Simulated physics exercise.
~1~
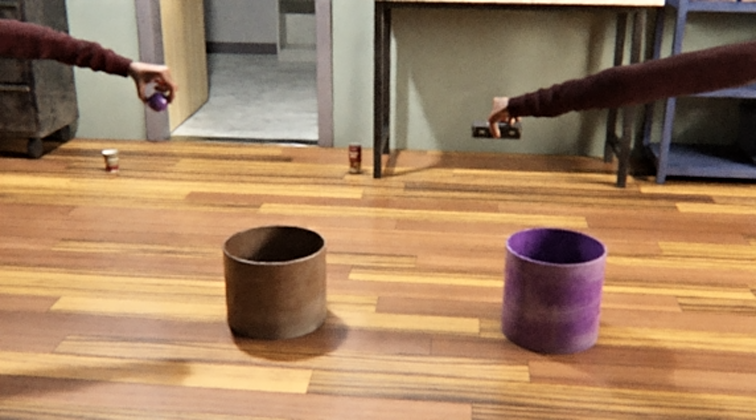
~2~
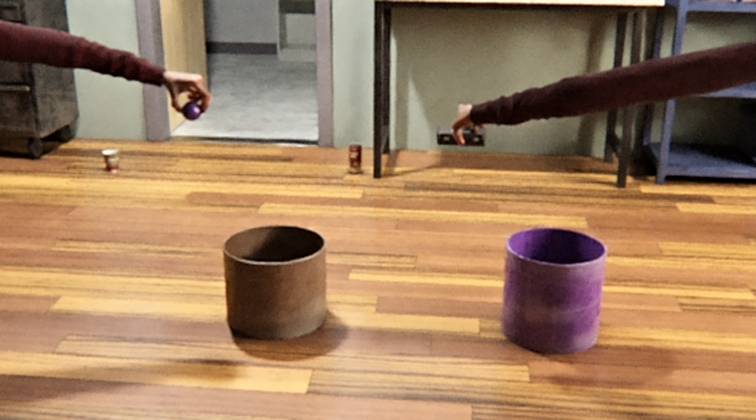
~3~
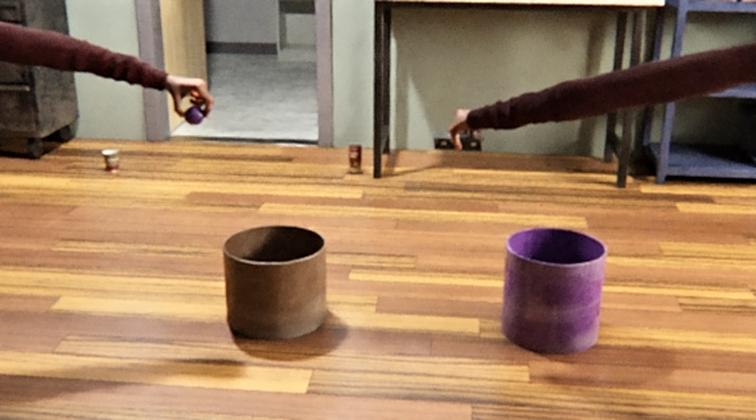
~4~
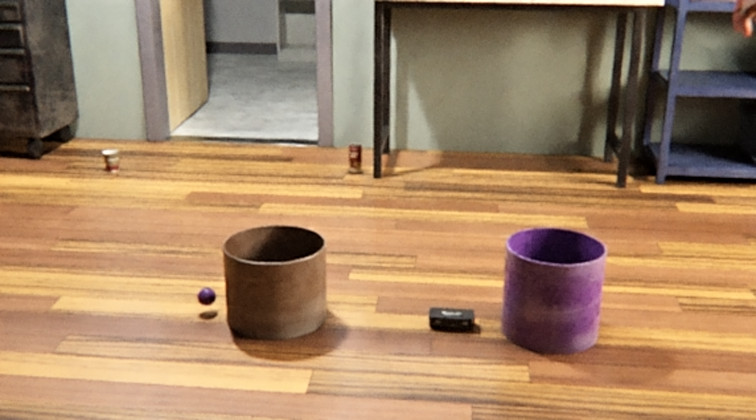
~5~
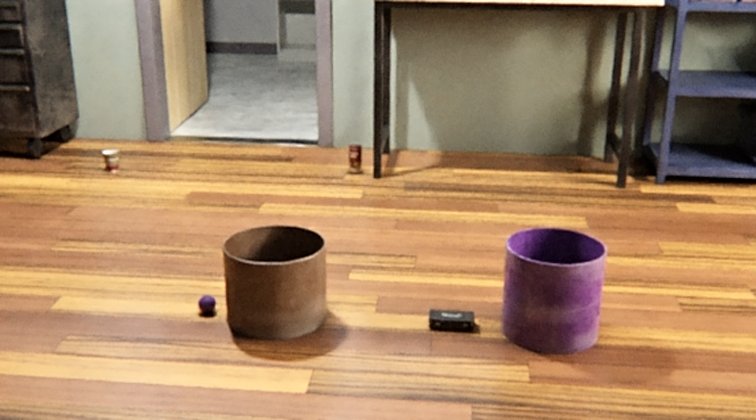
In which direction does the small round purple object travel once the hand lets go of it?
The small round purple object moves down, dropping to the floor beside the brown bin.
